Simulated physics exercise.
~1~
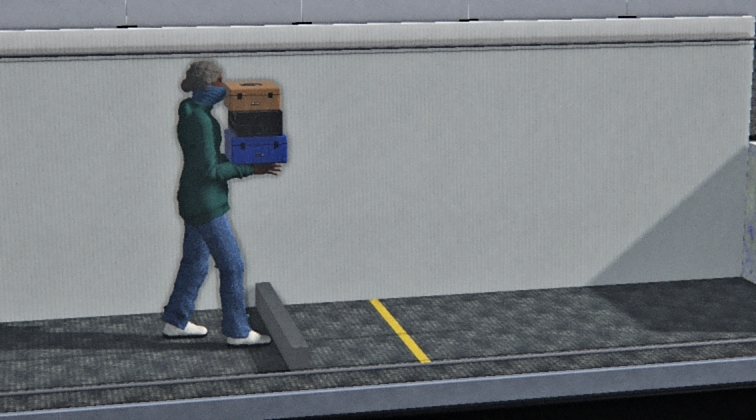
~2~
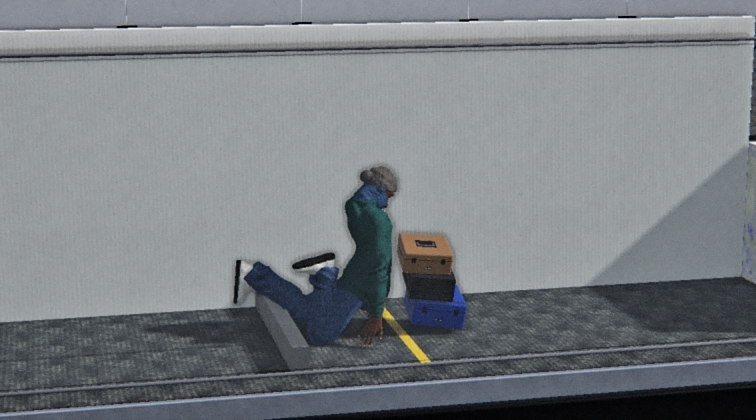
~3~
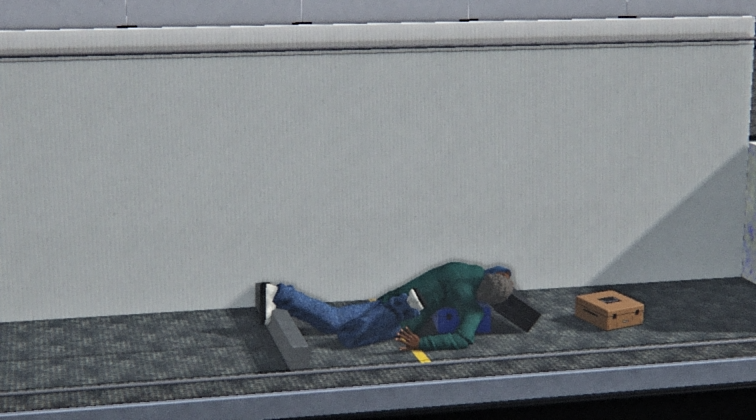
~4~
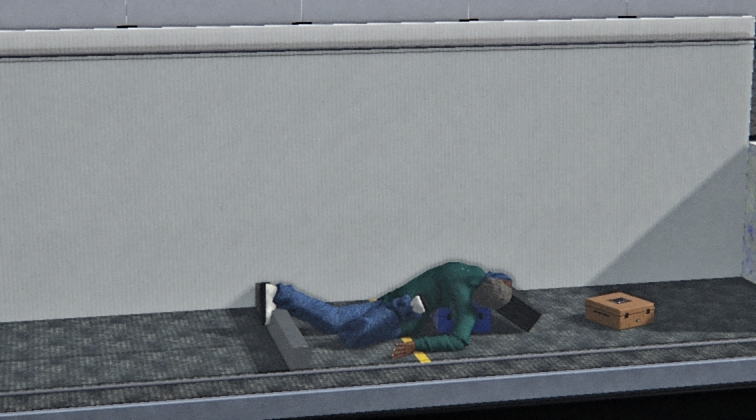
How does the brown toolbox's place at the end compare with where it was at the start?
At the start it was on top of the stack in the person's arms, left of the yellow line. At the end it rests on the floor well to the right of the line, apart from the other boxes.
